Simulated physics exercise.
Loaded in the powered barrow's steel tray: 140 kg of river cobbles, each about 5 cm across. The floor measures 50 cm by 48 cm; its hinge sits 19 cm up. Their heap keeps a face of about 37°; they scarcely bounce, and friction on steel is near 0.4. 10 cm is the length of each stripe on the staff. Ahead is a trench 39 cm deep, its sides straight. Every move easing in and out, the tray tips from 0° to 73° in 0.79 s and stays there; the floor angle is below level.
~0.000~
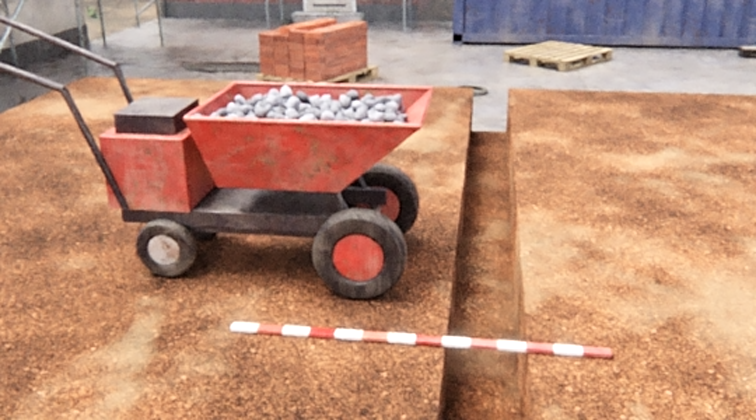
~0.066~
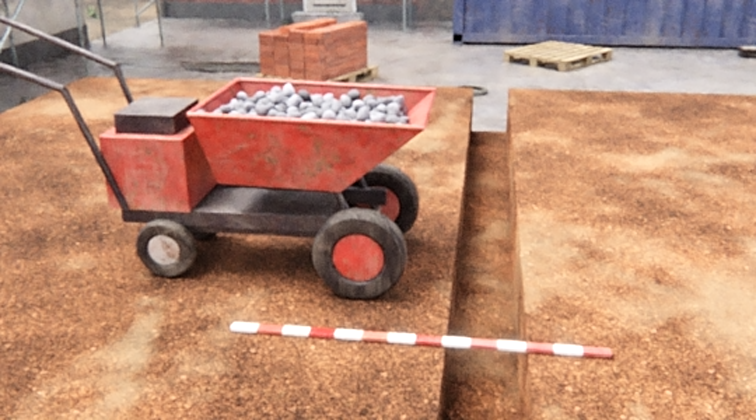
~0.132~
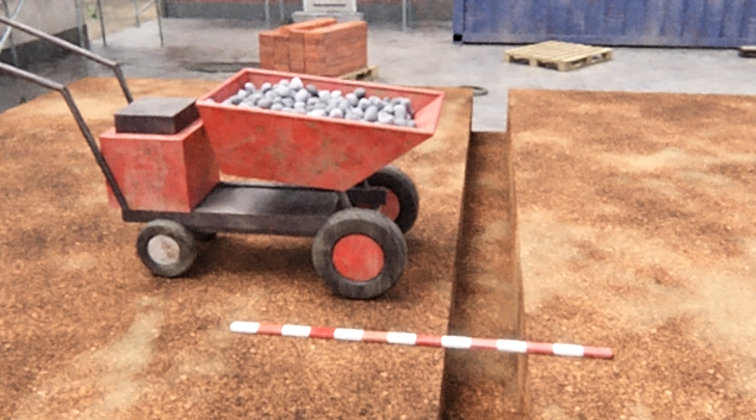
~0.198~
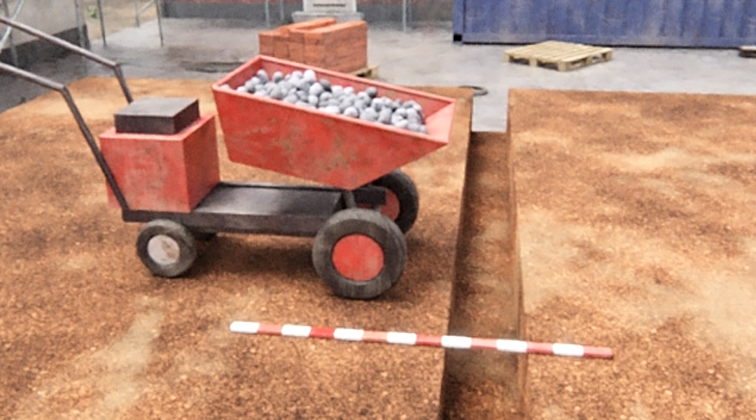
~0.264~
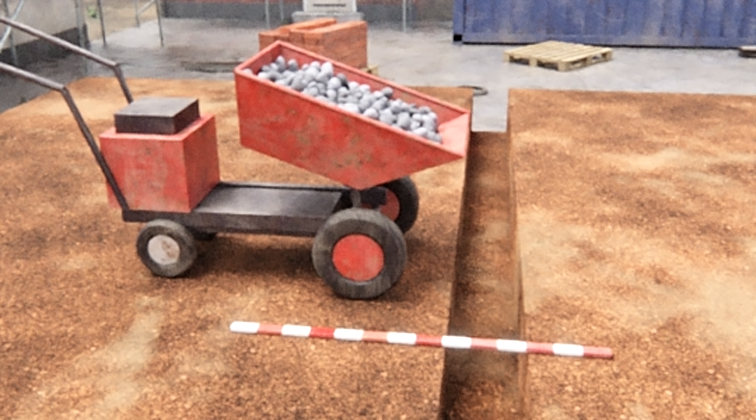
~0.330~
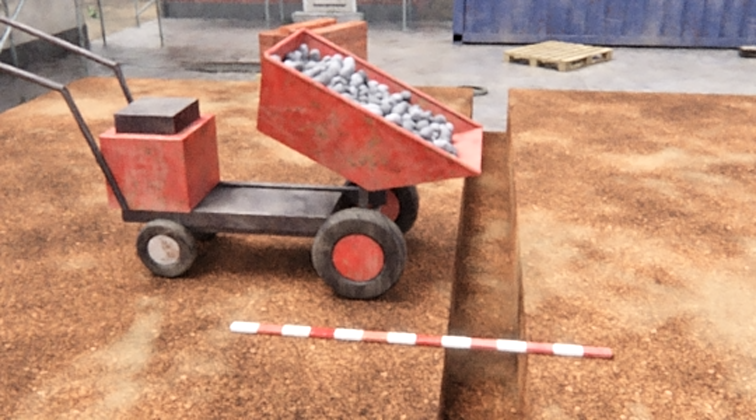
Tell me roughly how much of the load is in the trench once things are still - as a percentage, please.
I would put it at 17 %.
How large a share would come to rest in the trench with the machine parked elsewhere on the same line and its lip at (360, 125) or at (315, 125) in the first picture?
Near 80 and near 80 percent.
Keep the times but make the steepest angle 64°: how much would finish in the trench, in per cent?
Roughly 20% would end there.
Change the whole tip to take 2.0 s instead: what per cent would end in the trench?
It would be near 30 per cent.
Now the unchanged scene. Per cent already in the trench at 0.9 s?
By that point it's something like 5 in a hundred.
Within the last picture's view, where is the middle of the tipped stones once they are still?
Their middle is at about (593, 274).
After 0.6 s the floor is at 61°; 100 % in the tray; the foremost stones are at (514, 219).
After 0.9 s the floor is at 73°; 55 % in the tray, 3 % in the trench, 42 % past the trench; the foremost stones are at (621, 271).
After 1.2 s the floor is at 73°; 8 % in the tray, 8 % in the trench, 83 % past the trench; the foremost stones are past the picture's edge.
After 3.2 s the floor is at 73°; 0 % in the tray, 17 % in the trench, 83 % past the trench; the foremost stones are past the picture's edge.
